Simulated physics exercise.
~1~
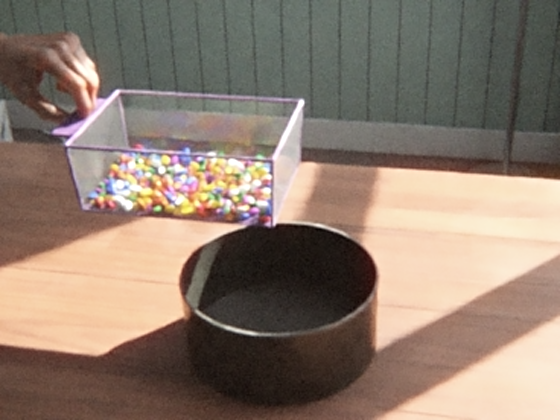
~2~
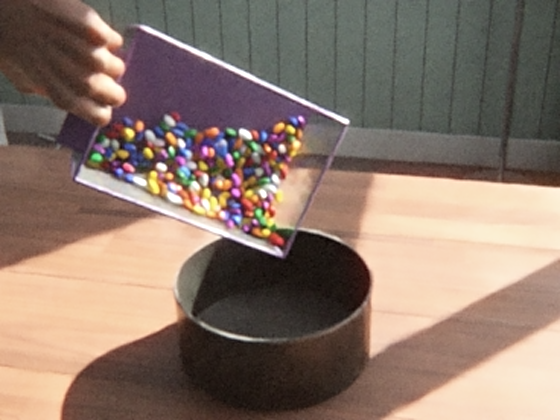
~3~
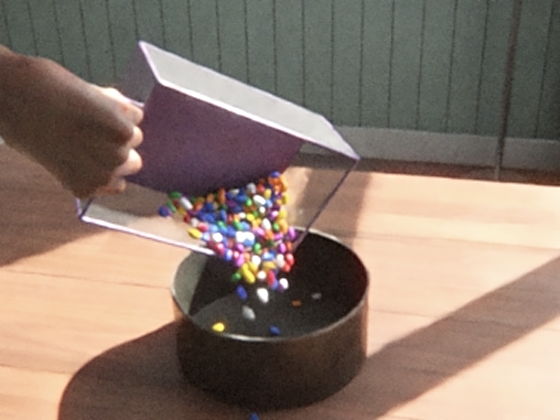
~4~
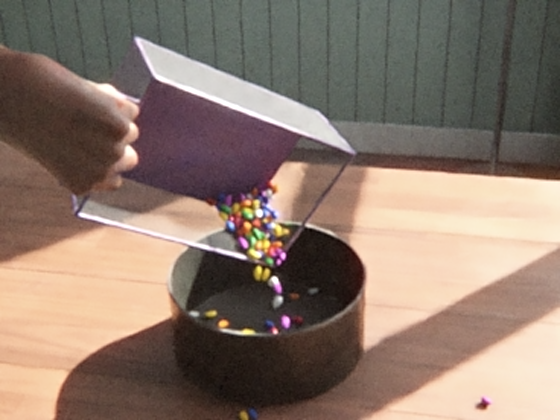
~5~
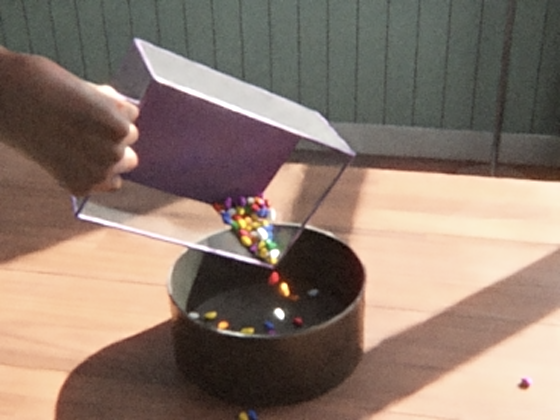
On a sunlit wooden table before a green panelled wall, seen from slightly above, a round dark pot stands beneath a clear box with purple edges, held by a hand at the left. Many brightly coloured jelly beans lie in the box. The hand tips the box to the right, and the beans slide towards its lower corner. As it tilts further, they pour into the pot in a cluster, then in a thinner stream. A few land on the table in front and to the right. At the end the box stays tipped, with some beans still in its corner.
